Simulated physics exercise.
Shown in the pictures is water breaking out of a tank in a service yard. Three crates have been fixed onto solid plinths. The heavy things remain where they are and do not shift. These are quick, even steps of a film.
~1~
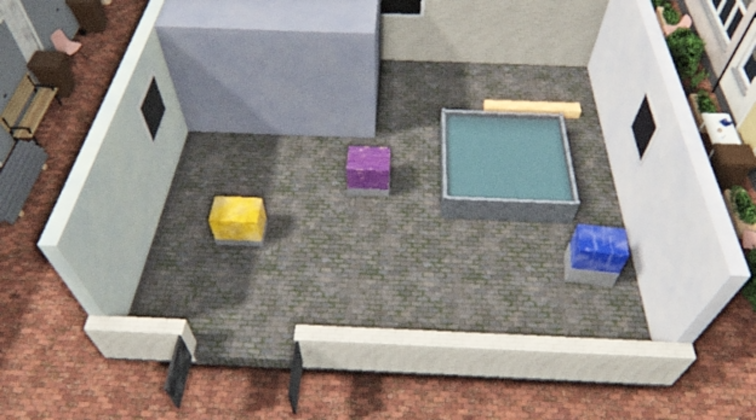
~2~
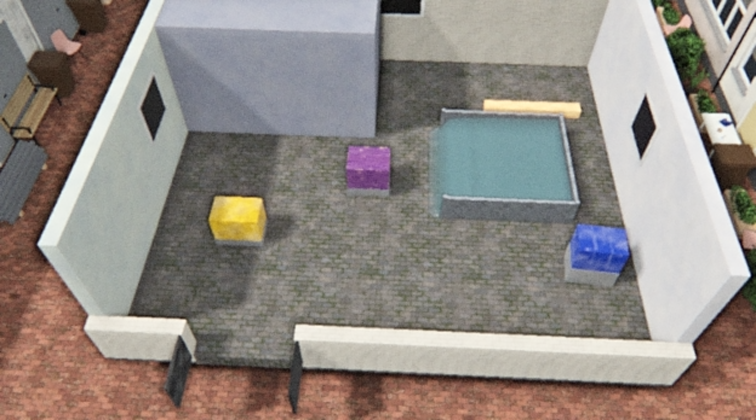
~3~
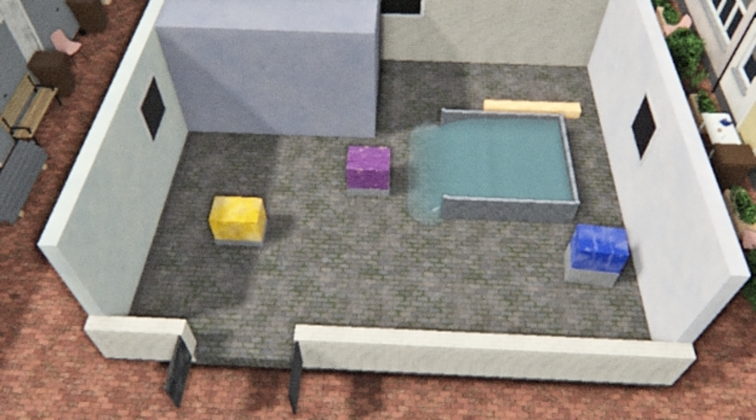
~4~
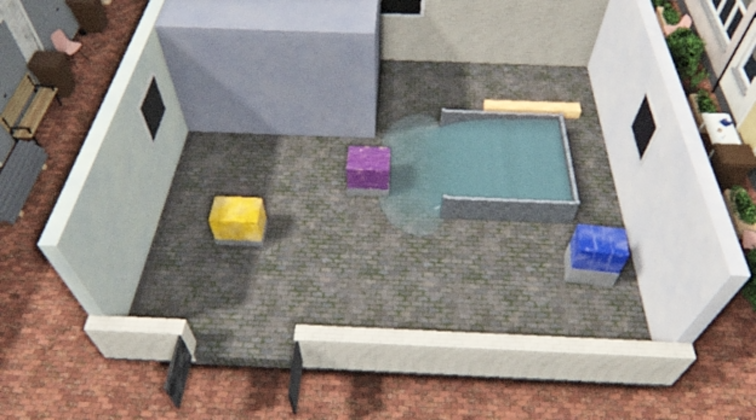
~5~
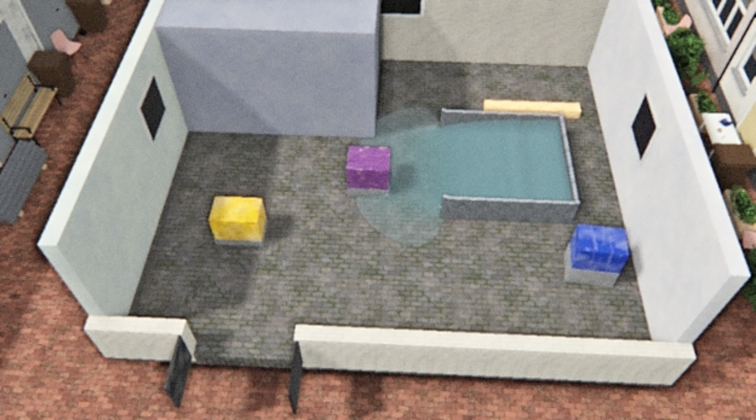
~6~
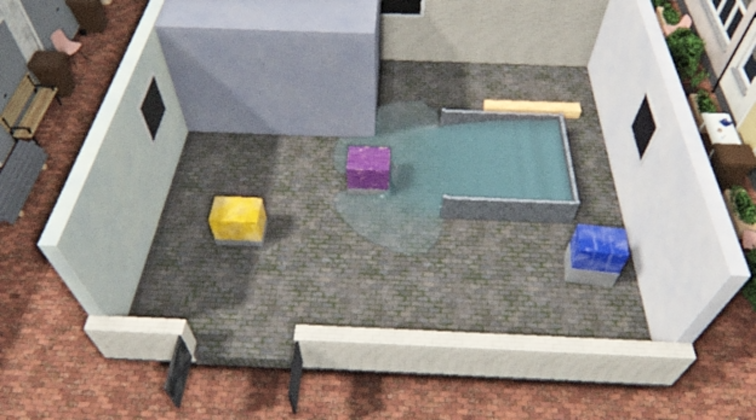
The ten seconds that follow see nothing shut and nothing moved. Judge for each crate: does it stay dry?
The yellow crate will come through untouched; the blue crate will come through untouched; the purple crate will not stay dry.
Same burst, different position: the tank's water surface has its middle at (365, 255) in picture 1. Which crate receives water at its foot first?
It is the crate marked yellow.
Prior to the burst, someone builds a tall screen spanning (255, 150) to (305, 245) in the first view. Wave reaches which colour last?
The blue crate is last.
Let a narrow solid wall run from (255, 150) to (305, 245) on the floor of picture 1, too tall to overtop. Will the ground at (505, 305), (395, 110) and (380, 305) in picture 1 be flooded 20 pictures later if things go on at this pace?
Outcome by spot, in order - unwatered, watered, watered.
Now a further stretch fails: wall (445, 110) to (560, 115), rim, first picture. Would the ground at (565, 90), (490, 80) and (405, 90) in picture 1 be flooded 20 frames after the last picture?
In sequence: Inundated, inundated, inundated.
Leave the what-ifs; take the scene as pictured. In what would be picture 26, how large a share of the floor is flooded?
My estimate is roughly 60 percent.
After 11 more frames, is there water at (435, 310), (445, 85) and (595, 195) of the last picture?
First spared, second spared, third spared.
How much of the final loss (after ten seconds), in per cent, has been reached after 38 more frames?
About 50 %.
A moment on, water covers 25 % of the floor; the yellow crate water round its plinth, the blue crate not reached, the purple crate water round its plinth.
Next, water covers 40 % of the floor; the yellow crate water round its plinth, the blue crate not reached, the purple crate water round its plinth.
Then, water covers 60 % of the floor; the yellow crate water round its plinth, the blue crate not reached, the purple crate water round its plinth.
Later, water covers 75 % of the floor; the yellow crate water round its plinth, the blue crate not reached, the purple crate water round its plinth.
In the end, water covers 90 % of the floor; the yellow crate stayed above the water, the blue crate stayed above the water, the purple crate was topped.
